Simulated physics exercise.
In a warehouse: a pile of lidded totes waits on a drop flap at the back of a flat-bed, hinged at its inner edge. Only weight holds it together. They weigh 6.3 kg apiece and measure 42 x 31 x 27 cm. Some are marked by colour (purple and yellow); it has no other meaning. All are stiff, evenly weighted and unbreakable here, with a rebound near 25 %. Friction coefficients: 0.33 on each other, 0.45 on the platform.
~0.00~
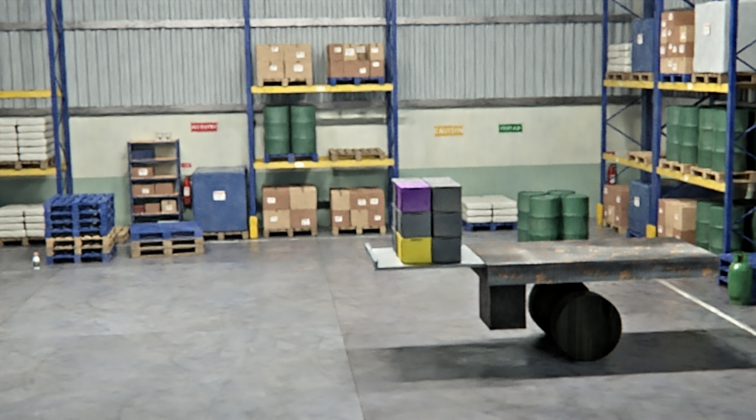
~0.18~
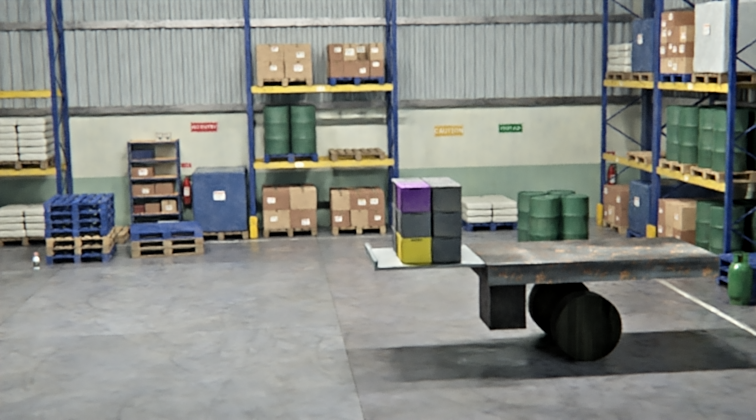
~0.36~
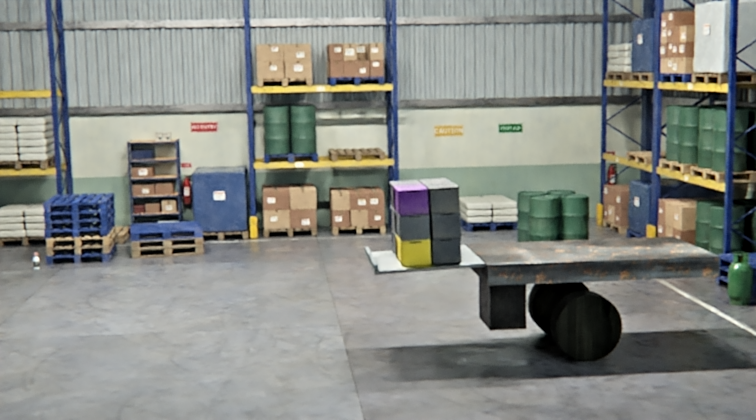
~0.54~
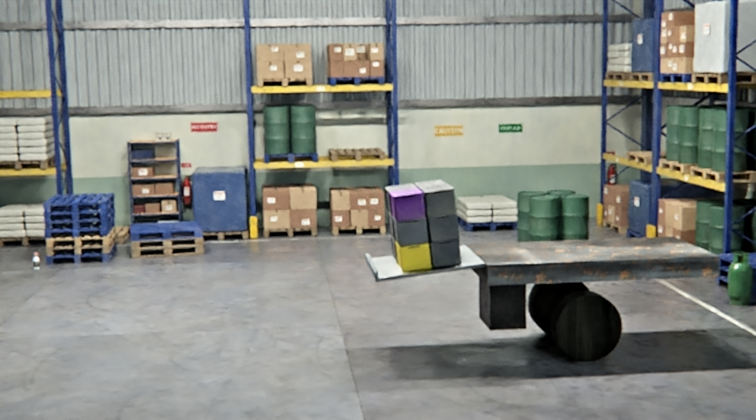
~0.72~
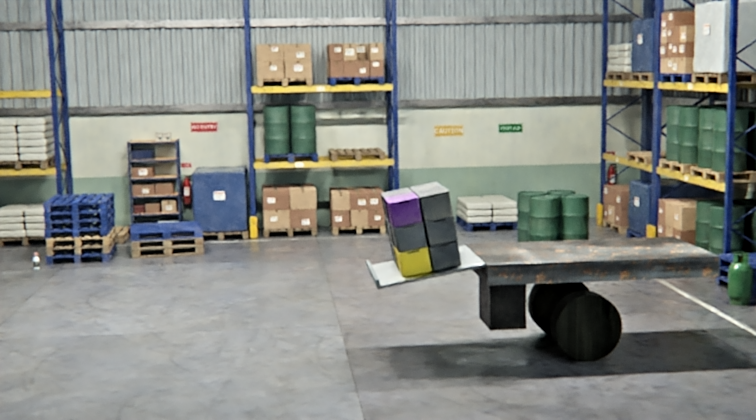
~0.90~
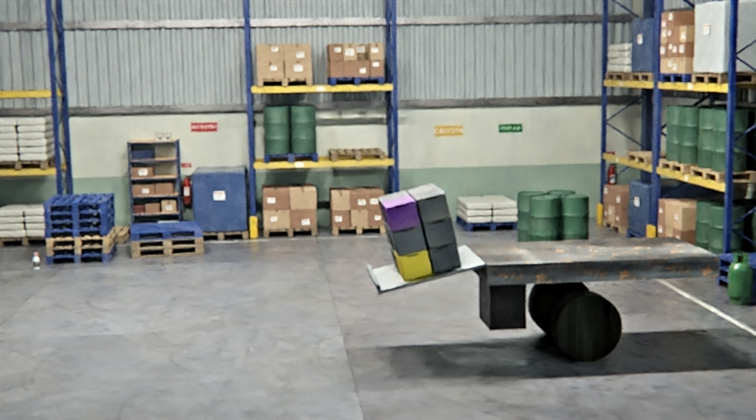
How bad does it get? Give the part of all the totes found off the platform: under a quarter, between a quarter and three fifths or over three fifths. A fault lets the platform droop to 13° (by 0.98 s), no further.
The part is less than a quarter.
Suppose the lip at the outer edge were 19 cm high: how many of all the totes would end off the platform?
Then 0.
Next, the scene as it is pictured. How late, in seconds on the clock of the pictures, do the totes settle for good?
At about 1.5 s.
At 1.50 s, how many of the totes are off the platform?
0 by then.
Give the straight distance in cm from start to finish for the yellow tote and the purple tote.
Moved: Yellow 20, purple 20.
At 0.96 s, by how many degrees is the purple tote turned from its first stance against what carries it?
About 0°.
After 0.96 s, slope 13°; none of the 12 totes off the platform.
At rest (1.7 s), slope 13°; none of the 12 totes off the platform; yellow tote unmoved; purple tote unmoved. That is 0 per cent. As the last picture would show them, middles, yellow tote near (413, 262), purple tote near (400, 214).
